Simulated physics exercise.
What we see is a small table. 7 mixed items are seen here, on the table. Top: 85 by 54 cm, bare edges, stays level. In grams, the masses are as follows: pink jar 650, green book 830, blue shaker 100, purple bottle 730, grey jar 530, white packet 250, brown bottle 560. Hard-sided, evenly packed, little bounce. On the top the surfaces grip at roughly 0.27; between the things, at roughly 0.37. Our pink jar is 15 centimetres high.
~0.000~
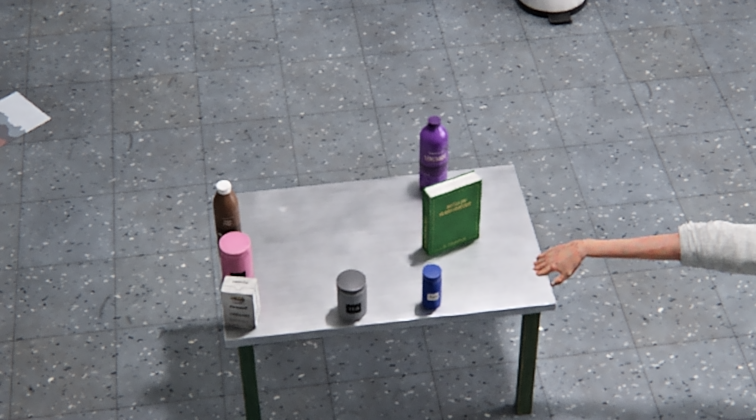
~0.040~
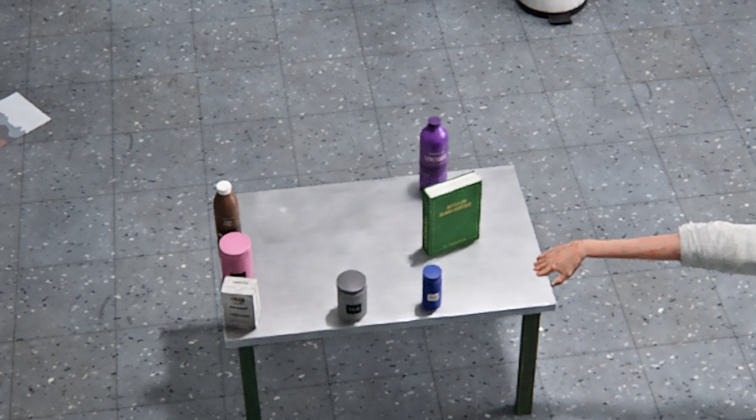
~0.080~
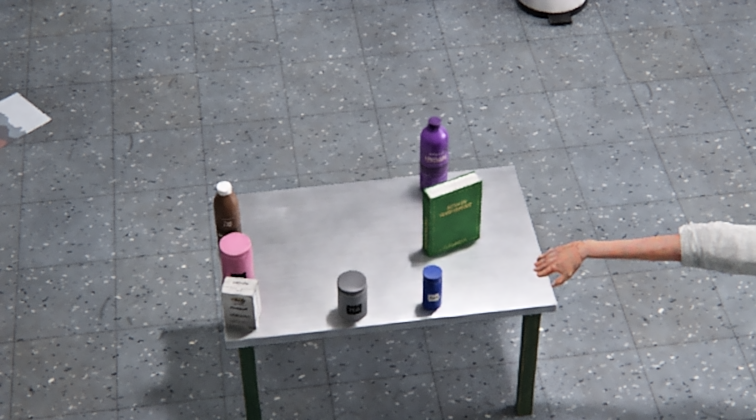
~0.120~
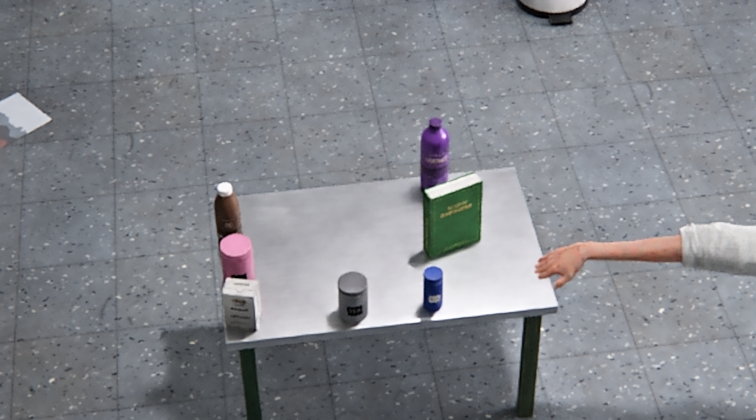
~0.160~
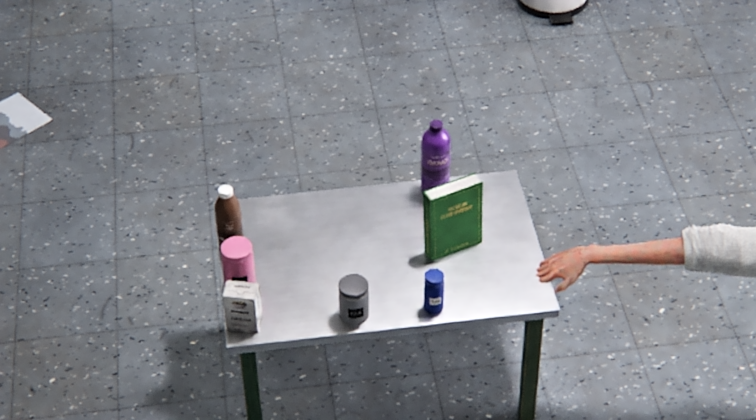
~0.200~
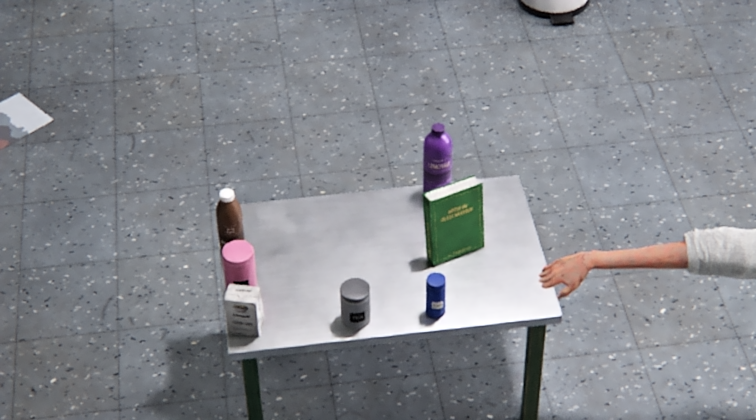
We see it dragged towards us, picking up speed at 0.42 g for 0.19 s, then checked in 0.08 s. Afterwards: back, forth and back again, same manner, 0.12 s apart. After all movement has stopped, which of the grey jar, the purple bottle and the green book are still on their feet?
When it is calm, the grey jar has fallen, the purple bottle is on its feet, the green book has fallen.
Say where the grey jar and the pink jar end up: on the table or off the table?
At the end the grey jar winds up past the limits and the pink jar stays inside the limits.
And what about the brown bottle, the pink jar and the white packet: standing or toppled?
Outcome noted - the brown bottle survives without falling, the pink jar survives without falling, the white packet survives without falling.
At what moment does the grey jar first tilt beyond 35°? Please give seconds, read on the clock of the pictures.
About 1.4 seconds.
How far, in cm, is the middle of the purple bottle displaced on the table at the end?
It ends about 4 centimetres from where it started.
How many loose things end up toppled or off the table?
Total: 3.
After 0.70 s, blue shaker now off the table; green book on its side near (439, 239); purple bottle moved 6 cm near (440, 169).
After 1.20 s, table along by 10 cm; green book on its side near (444, 260); grey jar moved 5 cm near (362, 341); purple bottle moved 3 cm near (445, 187).
In the end (2.2 s), off the table and tipped over, grey jar; toppled on the table, green book and blue shaker; the other 4 under 5 cm from the start. In the last view, purple bottle near (439, 164).
